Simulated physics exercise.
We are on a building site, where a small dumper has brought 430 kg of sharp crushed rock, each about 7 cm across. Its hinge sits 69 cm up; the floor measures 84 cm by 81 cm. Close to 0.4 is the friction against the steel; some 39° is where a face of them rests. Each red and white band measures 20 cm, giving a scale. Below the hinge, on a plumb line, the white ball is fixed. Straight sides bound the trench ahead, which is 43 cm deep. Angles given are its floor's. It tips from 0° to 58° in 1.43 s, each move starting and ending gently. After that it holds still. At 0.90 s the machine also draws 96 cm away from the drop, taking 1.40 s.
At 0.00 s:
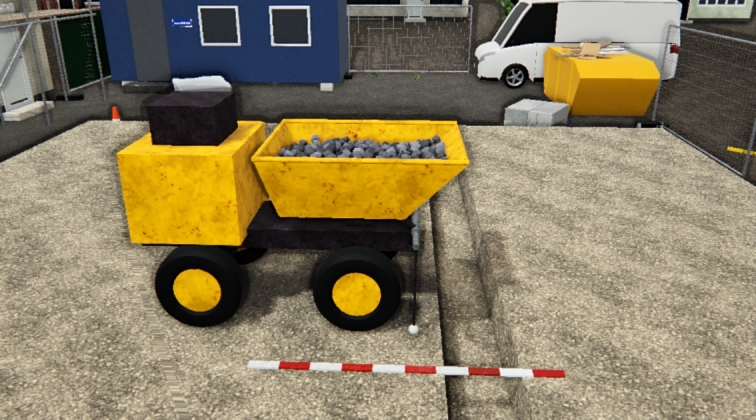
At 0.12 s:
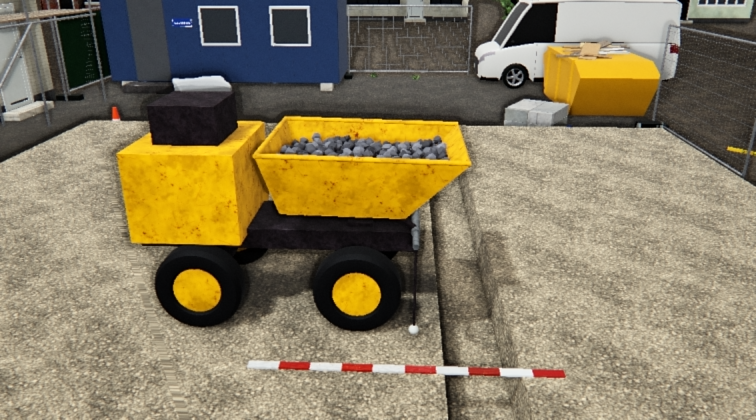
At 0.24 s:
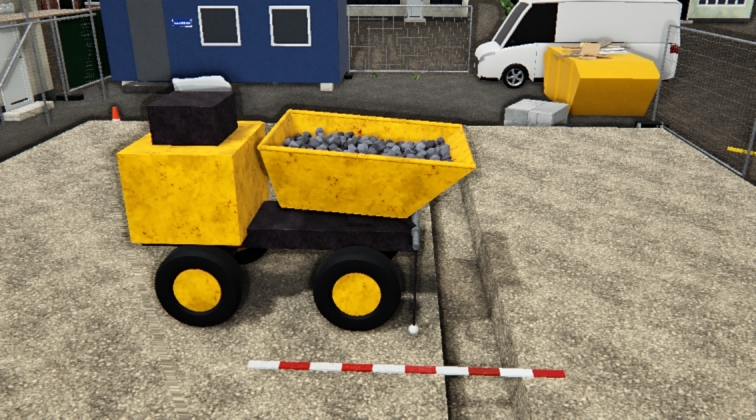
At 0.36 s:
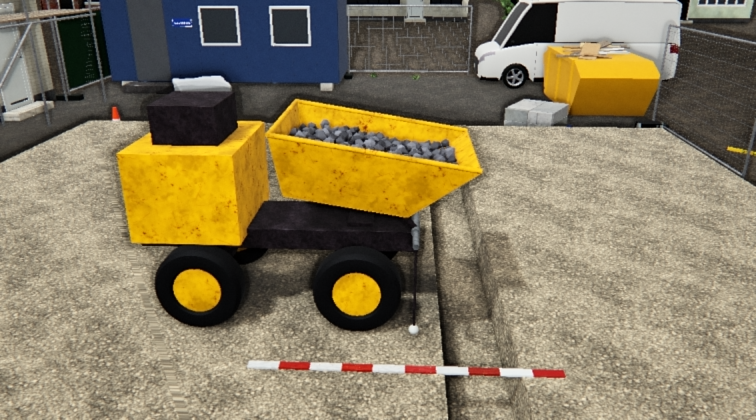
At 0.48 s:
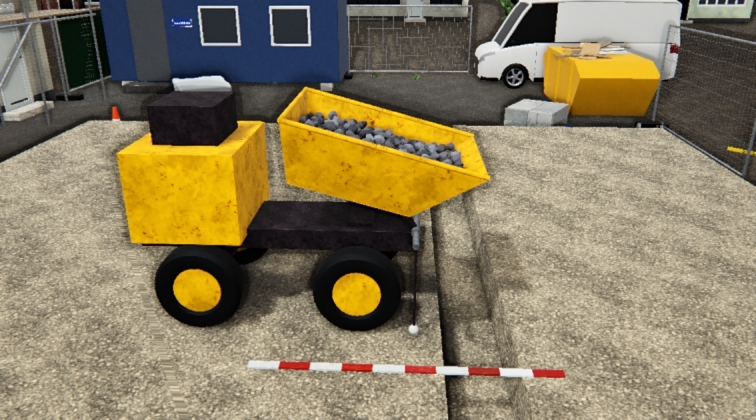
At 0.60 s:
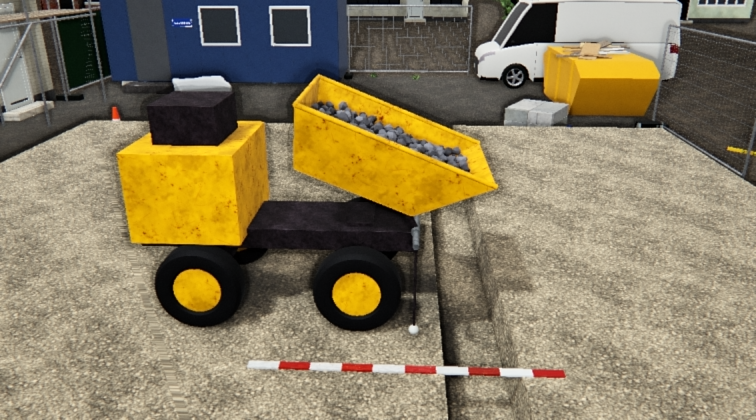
On a building site, a yellow dumper beside a narrow trench steadily raising the left end of its skip of grey stones.
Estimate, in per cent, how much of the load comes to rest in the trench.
35 %.
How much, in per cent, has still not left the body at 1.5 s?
Close to 80 per cent of it.
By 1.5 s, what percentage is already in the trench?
By then, around 20 percent.
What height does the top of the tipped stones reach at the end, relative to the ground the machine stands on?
Near 14 cm up from the ground.
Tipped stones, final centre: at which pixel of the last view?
(457, 334).
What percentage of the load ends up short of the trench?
About 15 per cent.
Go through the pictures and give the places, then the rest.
Lip at (469, 163), floor tilted 0°, highest stones at (370, 146), in the first frame.
Lip at (470, 164), floor tilted 1°, highest stones at (359, 145); the stones move at 0.2 m/s on average, in the second frame.
Lip at (475, 167), floor tilted 4°, highest stones at (341, 141); the stones move at 0.3 m/s on average, in the third frame.
Lip at (482, 172), floor tilted 9°, highest stones at (321, 133); the stones move at 0.5 m/s on average, in the fourth frame.
The body is at 15°, its lip at (489, 179); the top of the load is at (317, 123); the stones move at 0.5 m/s on average, in the fifth frame.
Lip at (497, 187), floor tilted 22°, highest stones at (326, 112); the stones move at 0.7 m/s on average, in the sixth frame.
After 1.1 s the floor is at 49°; 100 % in the body; the foremost stones are at (488, 201).
After 1.5 s the floor is at 58°; 80 % in the body, 19 % in the trench; the foremost stones are at (507, 284).
After 2.8 s the floor is at 58°; 47 % in the body, 14 % short of the trench, 35 % in the trench, 3 % past the trench; the foremost stones are at (581, 323).
After 5.3 s the floor is at 58°; 45 % in the body, 16 % short of the trench, 35 % in the trench, 3 % past the trench; the foremost stones are at (581, 323).
